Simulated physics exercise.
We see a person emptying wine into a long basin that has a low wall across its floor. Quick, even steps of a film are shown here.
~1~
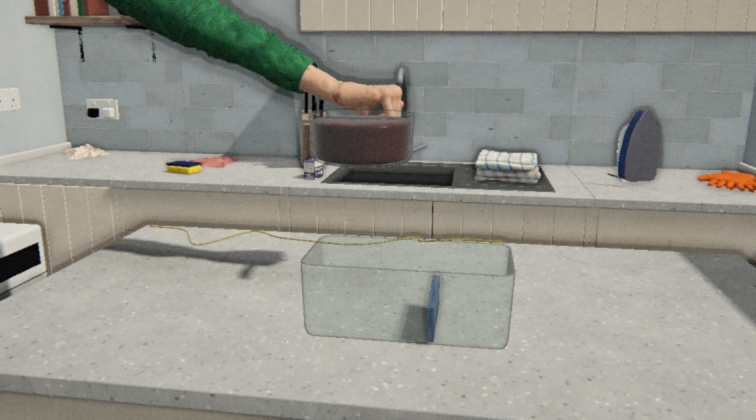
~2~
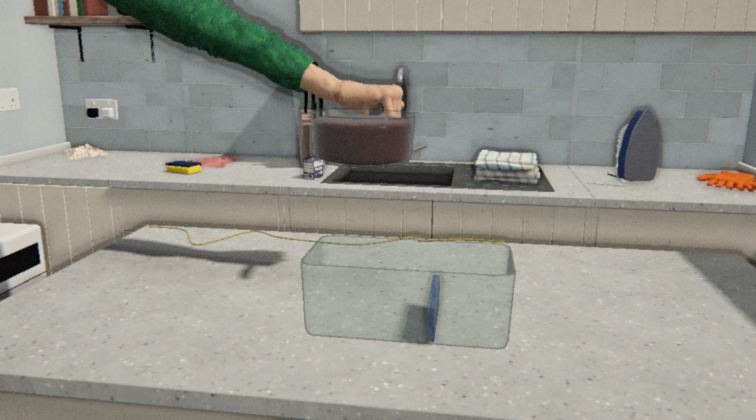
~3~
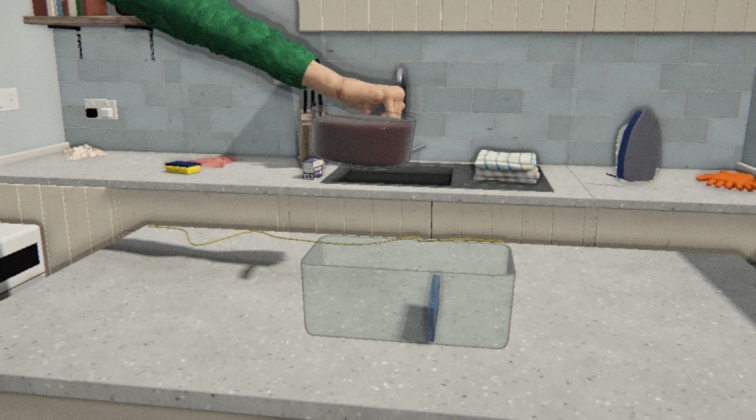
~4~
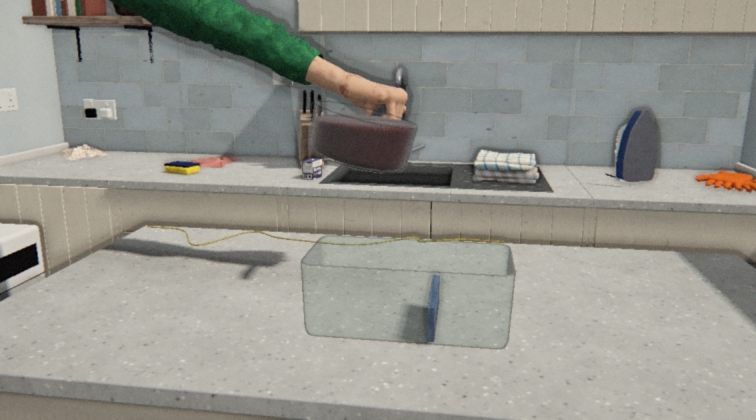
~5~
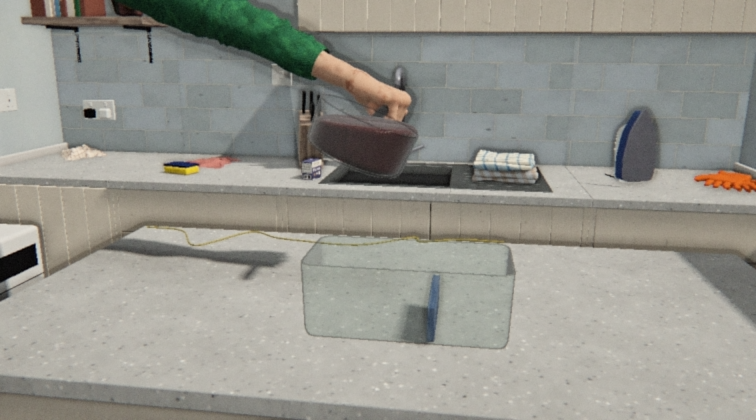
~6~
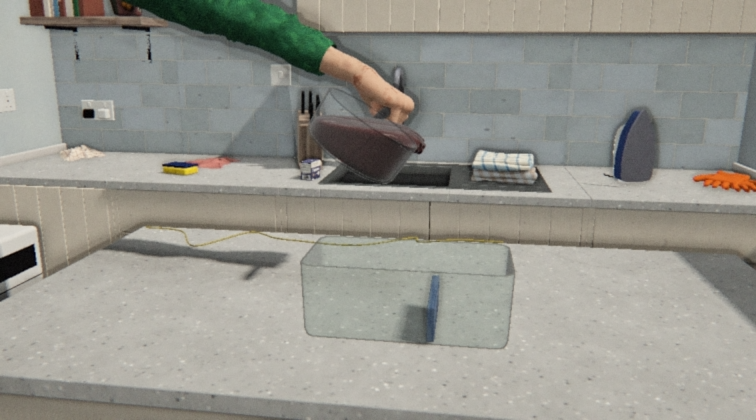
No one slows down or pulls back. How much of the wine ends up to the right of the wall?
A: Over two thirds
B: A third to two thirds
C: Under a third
B, A third to two thirds.
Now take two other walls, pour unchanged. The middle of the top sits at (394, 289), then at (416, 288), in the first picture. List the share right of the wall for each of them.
Result: 85 % first, 70 % second.
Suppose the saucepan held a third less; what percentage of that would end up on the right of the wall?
50 %.
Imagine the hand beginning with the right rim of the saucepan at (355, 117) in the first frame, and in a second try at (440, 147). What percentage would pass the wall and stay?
The first start gives some 10 %, the second some 70 %.
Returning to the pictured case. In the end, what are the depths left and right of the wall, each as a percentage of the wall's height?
Roughly 30 left of the wall, roughly 60 right of it.
A moment on, the saucepan is tipped on its side and 19 per cent is still to pour, 1 is left of the wall and 26 right of it.
Next, the saucepan is tipped right over and 4 per cent is still to pour, 22 is left of the wall and 53 right of it.
Then the saucepan is tipped right over and 0 per cent is still to pour, 39 is left of the wall and 51 right of it.
Later the saucepan is tipped right over and 0 per cent is still to pour, 44 is left of the wall and 50 right of it.
In the end 44 per cent lies left of the wall, 50 right of it and 5 outside.
